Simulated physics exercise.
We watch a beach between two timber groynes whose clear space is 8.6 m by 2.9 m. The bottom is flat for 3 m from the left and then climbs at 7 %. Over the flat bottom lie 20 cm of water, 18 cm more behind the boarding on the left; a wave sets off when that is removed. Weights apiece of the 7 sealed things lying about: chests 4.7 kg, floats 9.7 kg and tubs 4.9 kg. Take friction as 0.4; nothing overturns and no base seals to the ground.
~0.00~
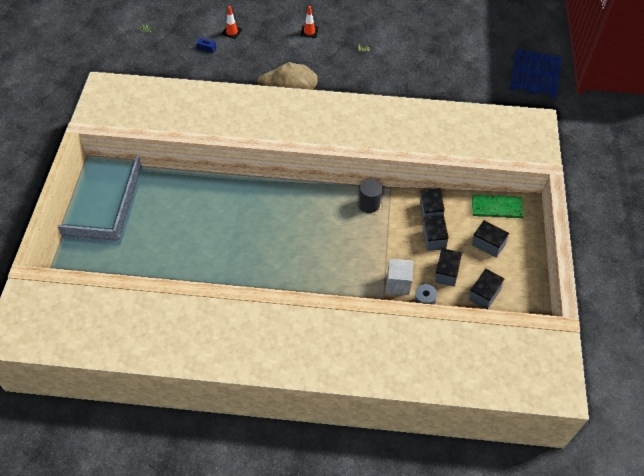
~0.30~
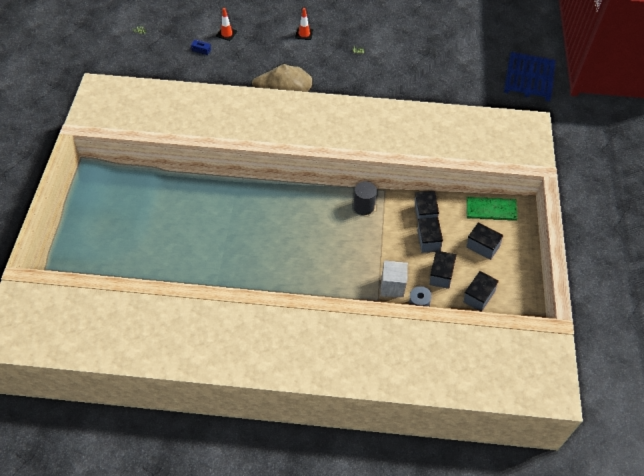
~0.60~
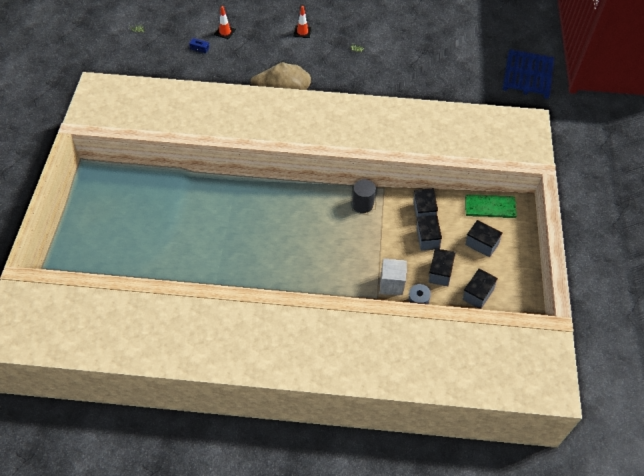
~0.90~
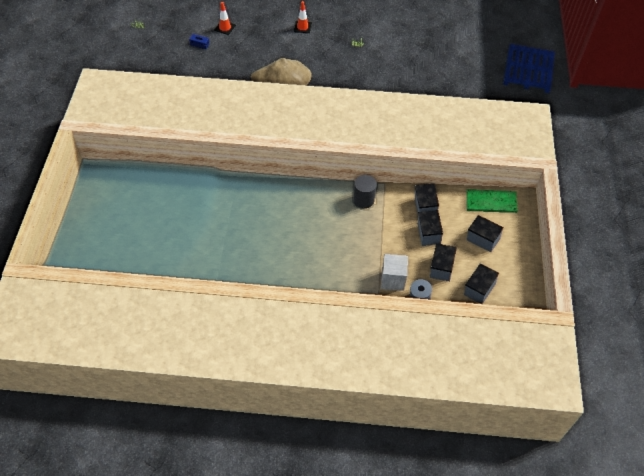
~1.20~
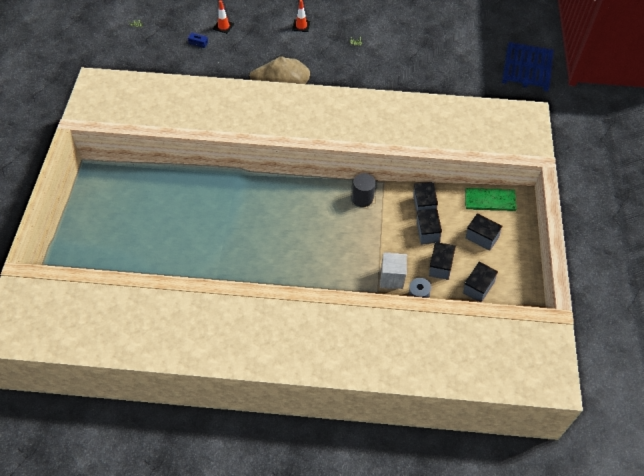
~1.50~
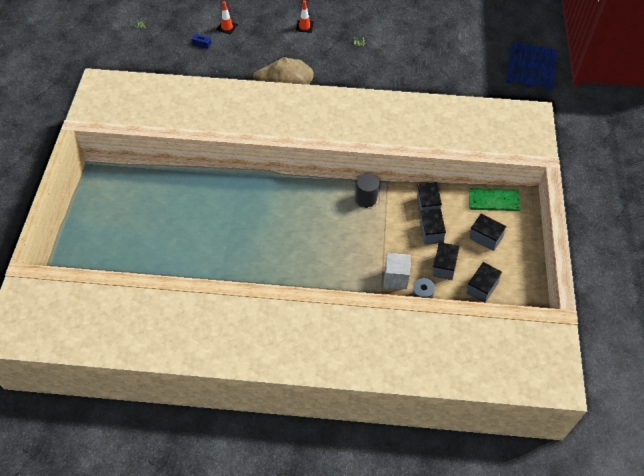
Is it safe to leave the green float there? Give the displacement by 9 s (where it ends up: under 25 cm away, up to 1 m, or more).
Green float holds its place.
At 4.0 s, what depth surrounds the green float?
About 0 cm.
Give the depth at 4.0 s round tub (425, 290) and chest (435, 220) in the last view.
About 3 and 1 cm.
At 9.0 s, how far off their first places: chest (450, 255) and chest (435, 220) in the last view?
In that order: 5 cm, 5 cm.
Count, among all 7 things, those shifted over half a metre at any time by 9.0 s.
I count 0.
After 2.1 s the green float is near (495, 199), 0.0 m from its start, aground; 0 afloat.
After 4.0 s the green float is near (495, 199), 0.0 m from its start, aground; 0 afloat.
After 6.3 s the green float is near (495, 199), 0.0 m from its start, aground; 0 afloat.
After 9.0 s the green float is near (495, 199), 0.0 m from its start, aground; 0 afloat.
